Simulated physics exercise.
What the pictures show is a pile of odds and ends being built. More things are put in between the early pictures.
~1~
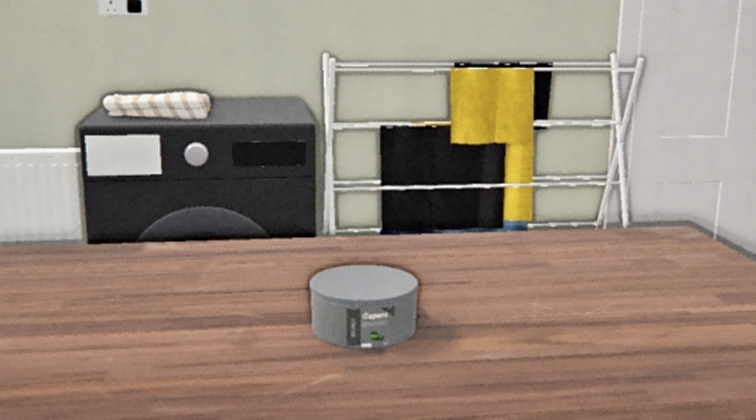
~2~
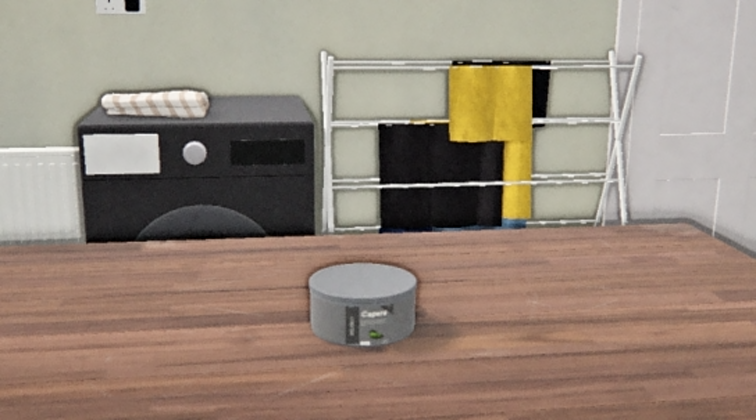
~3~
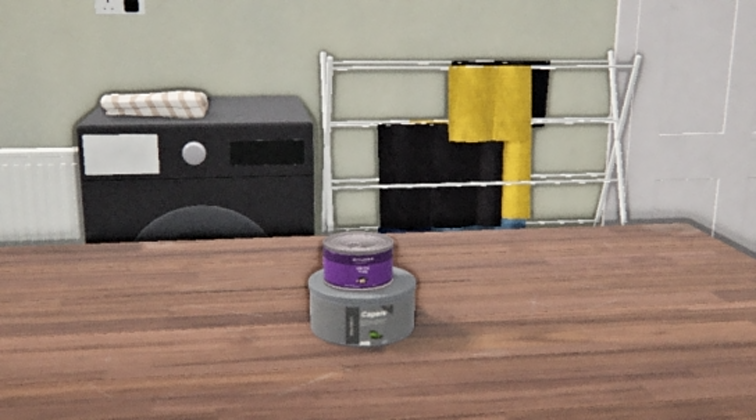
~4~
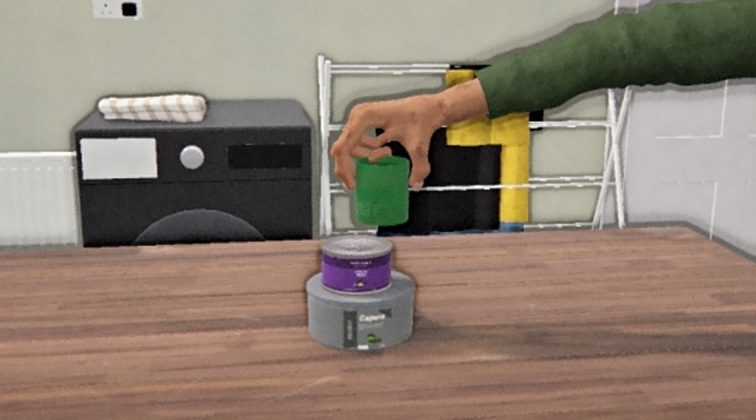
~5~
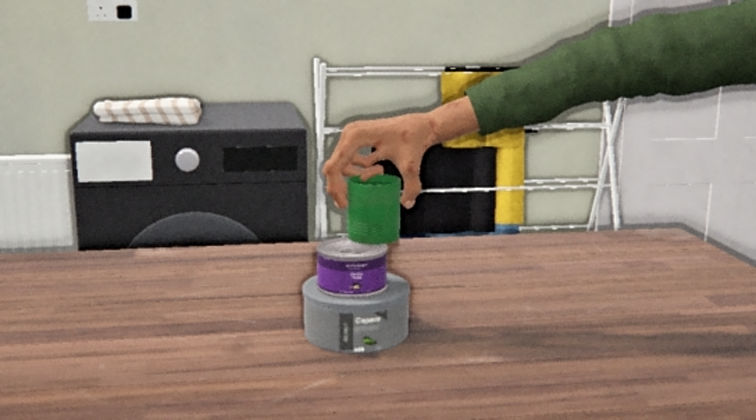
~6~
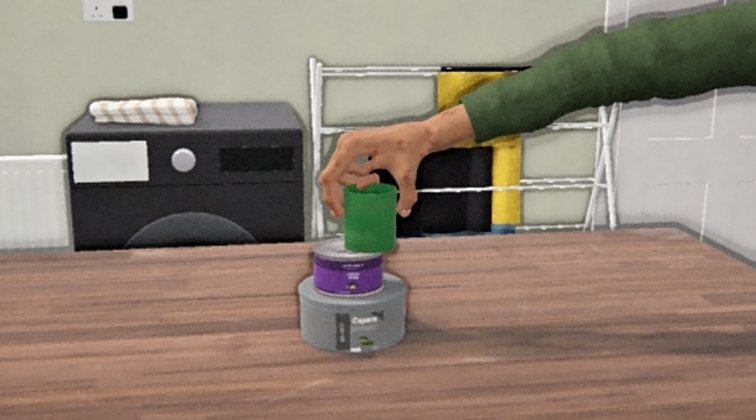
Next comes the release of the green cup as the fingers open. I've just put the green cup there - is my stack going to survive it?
The pile rests steadily.
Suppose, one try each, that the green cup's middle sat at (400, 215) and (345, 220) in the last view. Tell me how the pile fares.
Case 1: Collapse. Case 2: Stable.
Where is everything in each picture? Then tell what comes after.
The last thing is not in view yet, in the first frame.
The last thing is not in view yet, in the second frame.
The last thing is not in view yet; purple tub (358, 261), in the third frame.
On its way; green cup (382, 190); purple tub (356, 264), in the fourth frame.
On its way; green cup (374, 209); purple tub (352, 267), in the fifth frame.
Set down, still held; green cup (370, 218); purple tub (349, 267), in the sixth frame.
Then, 0.30 s after the last picture, nothing has stirred.
Then, 0.70 s after the last picture, green cup resting near (370, 218).
At rest, all 3 in place. Seen from the same camera at the end, green cup near (370, 218). The pile stays up.
